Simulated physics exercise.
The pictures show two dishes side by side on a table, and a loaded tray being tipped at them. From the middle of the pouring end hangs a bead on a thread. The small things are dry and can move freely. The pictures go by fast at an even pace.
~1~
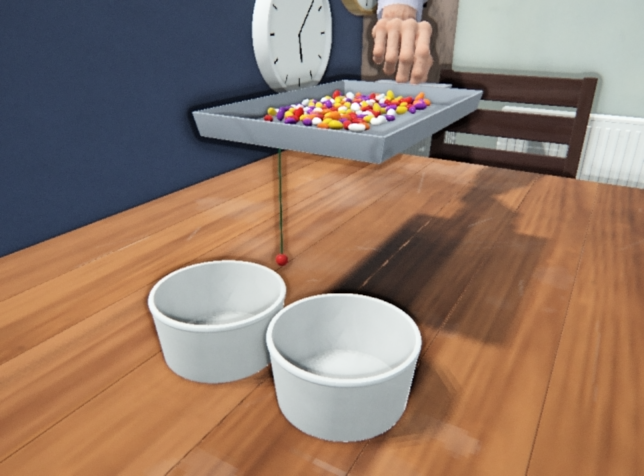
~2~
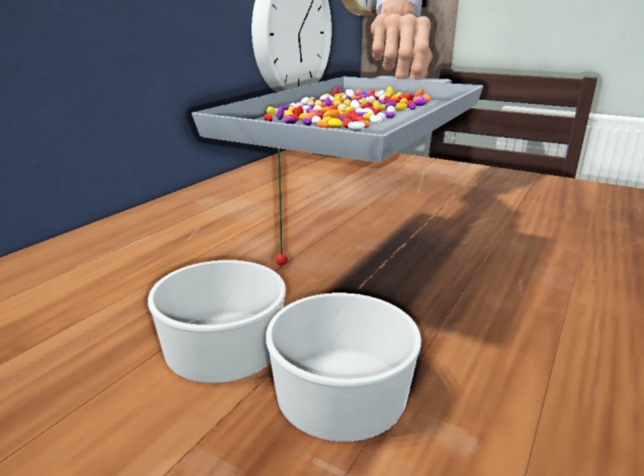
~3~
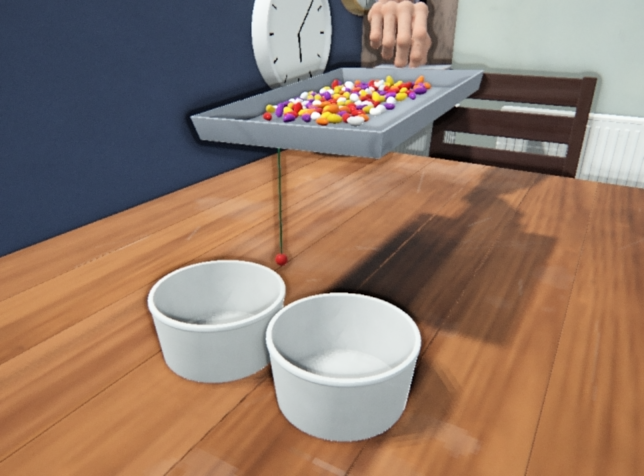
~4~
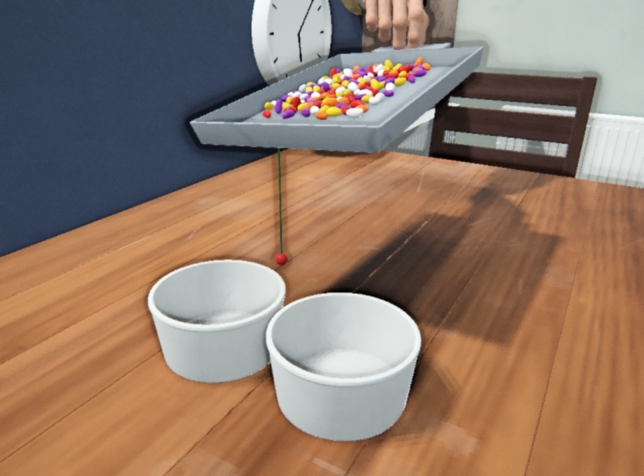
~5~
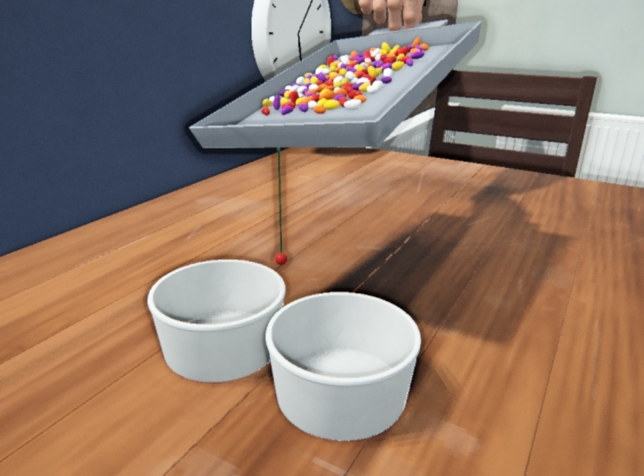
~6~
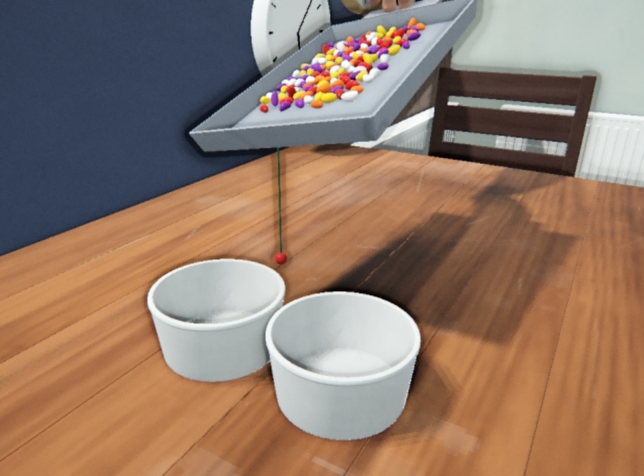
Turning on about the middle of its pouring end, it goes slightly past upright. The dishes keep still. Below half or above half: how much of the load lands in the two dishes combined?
Below half.
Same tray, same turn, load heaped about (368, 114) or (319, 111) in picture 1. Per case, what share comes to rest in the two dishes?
In order, about 50 and 40 in a hundred.
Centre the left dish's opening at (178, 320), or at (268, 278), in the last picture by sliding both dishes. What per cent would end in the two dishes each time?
Roughly 0 per cent, and 10 per cent.
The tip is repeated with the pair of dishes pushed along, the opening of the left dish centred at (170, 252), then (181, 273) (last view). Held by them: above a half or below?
At the first place over half, at the second more than half.
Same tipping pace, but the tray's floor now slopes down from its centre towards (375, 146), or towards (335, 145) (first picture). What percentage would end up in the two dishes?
70 % and 90 %.
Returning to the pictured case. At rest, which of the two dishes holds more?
Observation: The one at left.
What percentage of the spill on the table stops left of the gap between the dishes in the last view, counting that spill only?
About 100 percent of the spill.
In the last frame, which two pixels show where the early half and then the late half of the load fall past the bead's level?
Near (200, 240) to start, and near (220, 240) afterwards.
Soon after the last picture, tray tipped steeply; nearly all on the tray; a stray few in the air.
A little later, tray tipped past a quarter turn; about a third on the tray; a small part in the left dish; about a quarter outside both; about a quarter in the air.
Later still, tray tipped past a quarter turn; about a third in the left dish; about two thirds outside both.
At rest, tray tipped past a quarter turn; none in the right dish; about a third in the left dish; about two thirds outside both.
